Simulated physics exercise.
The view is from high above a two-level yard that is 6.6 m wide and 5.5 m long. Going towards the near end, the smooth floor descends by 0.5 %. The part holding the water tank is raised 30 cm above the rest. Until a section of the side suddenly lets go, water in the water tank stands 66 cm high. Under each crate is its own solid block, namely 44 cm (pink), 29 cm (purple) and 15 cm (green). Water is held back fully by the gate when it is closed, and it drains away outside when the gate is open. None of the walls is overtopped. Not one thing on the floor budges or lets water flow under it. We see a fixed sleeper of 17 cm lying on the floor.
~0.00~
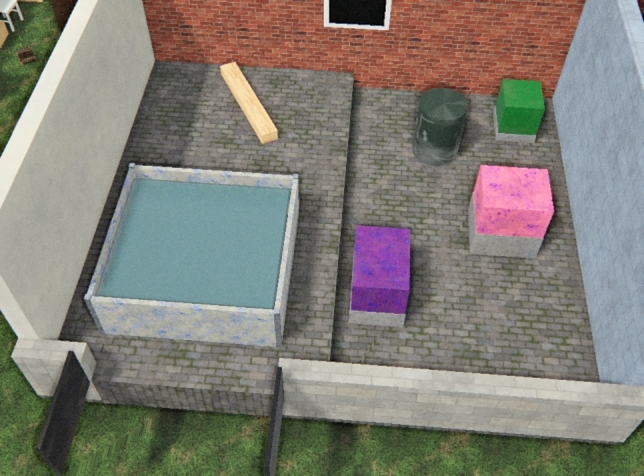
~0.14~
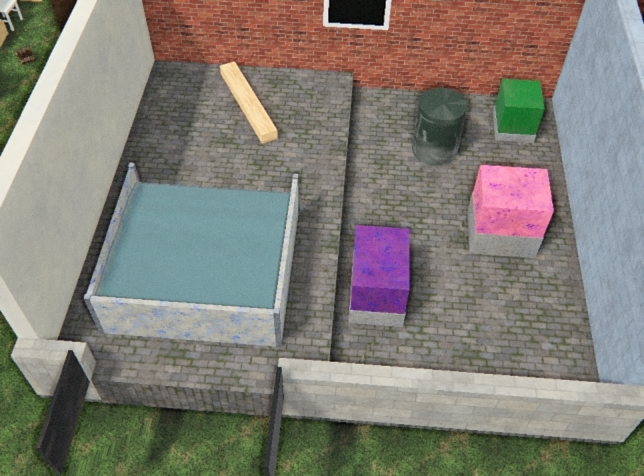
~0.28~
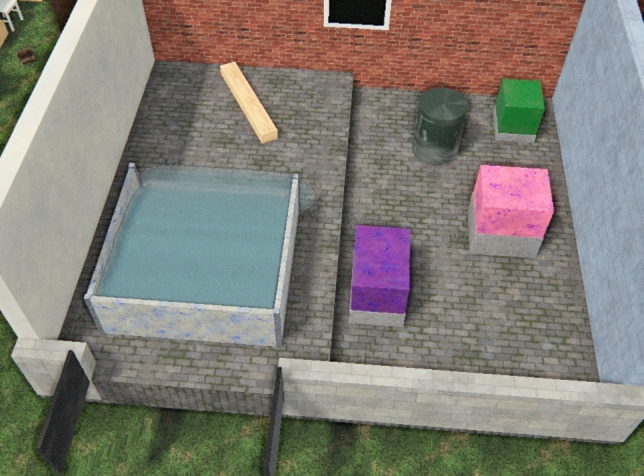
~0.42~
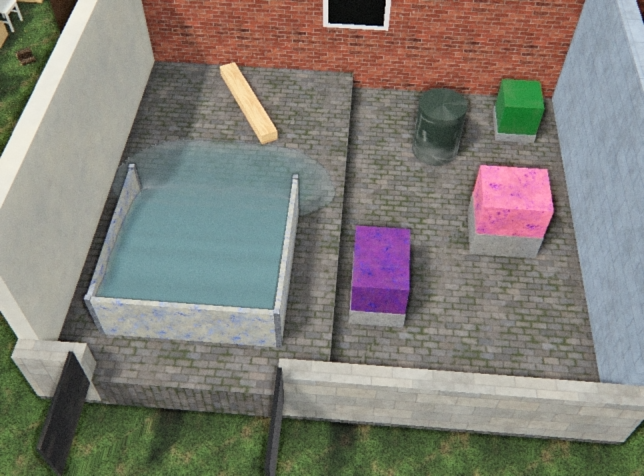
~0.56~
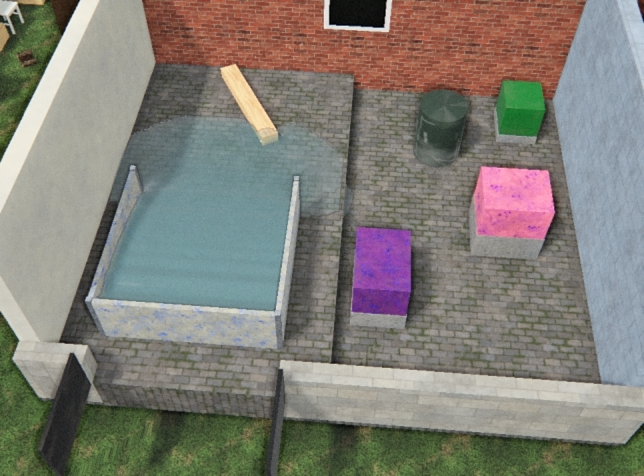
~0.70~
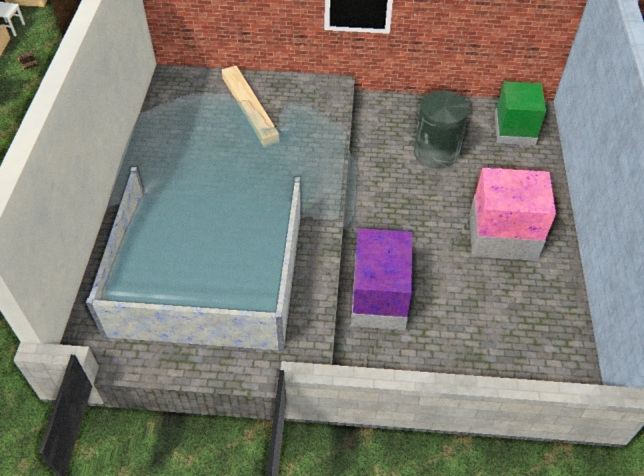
A walled, paved yard with a brick wall at the back and grass along the near edge is seen from high above. A pale-sided tank of blue-green water fills the left, with a wooden plank behind it, while purple, pink and green crates on grey blocks and a dark barrel stand to the right. The tank's far side disappears and water spreads in a thin, rounded sheet across the paving towards the plank and to both sides, while the crates stay put and the view shifts very slightly.
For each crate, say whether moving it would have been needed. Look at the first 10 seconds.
Crate by crate: Pink crate - not needed, purple crate - not needed, green crate - needed.
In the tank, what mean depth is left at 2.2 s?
Around 21 cm on average.
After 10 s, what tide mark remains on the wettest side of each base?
Measured in centimetres, that comes to pink 20, purple 14 and green 31.
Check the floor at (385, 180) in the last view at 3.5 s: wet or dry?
Awash.
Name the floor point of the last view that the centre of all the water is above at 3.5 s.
About (265, 150).
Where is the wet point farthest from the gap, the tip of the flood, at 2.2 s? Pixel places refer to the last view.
I'd mark it close to (515, 104).
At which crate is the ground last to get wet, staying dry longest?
Answer: The purple one, last of all.
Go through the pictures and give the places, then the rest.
In the first picture, the water tank at (200, 238) is whole and still, 66 cm deep.
In the second picture, the front is at (137, 199), 1.2 m from the gap at (217, 200); 0.5 m2 of floor is under water; 66 cm left at the back of the water tank.
In the third picture, water pours out at (218, 201) and has run 1.3 m, to (133, 186); deepest outside 33 cm, 66 cm at the water tank's back.
In the fourth picture, water pours out at (218, 203) and has run 1.6 m, to (127, 167); deepest outside 31 cm, 66 cm at the water tank's back.
In the fifth picture, the front is at (129, 142), 2.0 m from the gap at (219, 205); 5.0 m2 of floor is under water; 59 cm left at the back of the water tank.
In the sixth picture, the front is at (203, 97), 2.5 m from the gap at (220, 206); 6.7 m2 of floor is under water; 55 cm left at the back of the water tank.
After 1.4 s water covers 40 % of the floor and is deepest (58 cm) near (156, 69); pink plinth not reached, purple plinth not reached, green plinth not reached.
After 2.2 s water covers 45 % of the floor and is deepest (46 cm) near (204, 94); pink plinth not reached, purple plinth not reached, green plinth reached.
After 3.5 s water covers 55 % of the floor and is deepest (30 cm) near (416, 137); pink plinth reached, purple plinth not reached, green plinth reached.
After 6.0 s water covers 90 % of the floor and is deepest (22 cm) near (55, 362); pink plinth reached, purple plinth reached, green plinth reached.
After 10.0 s water covers 95 % of the floor and is deepest (16 cm) near (356, 396); highest at the pink plinth 20 cm, highest at the purple plinth 14 cm, highest at the green plinth 31 cm.
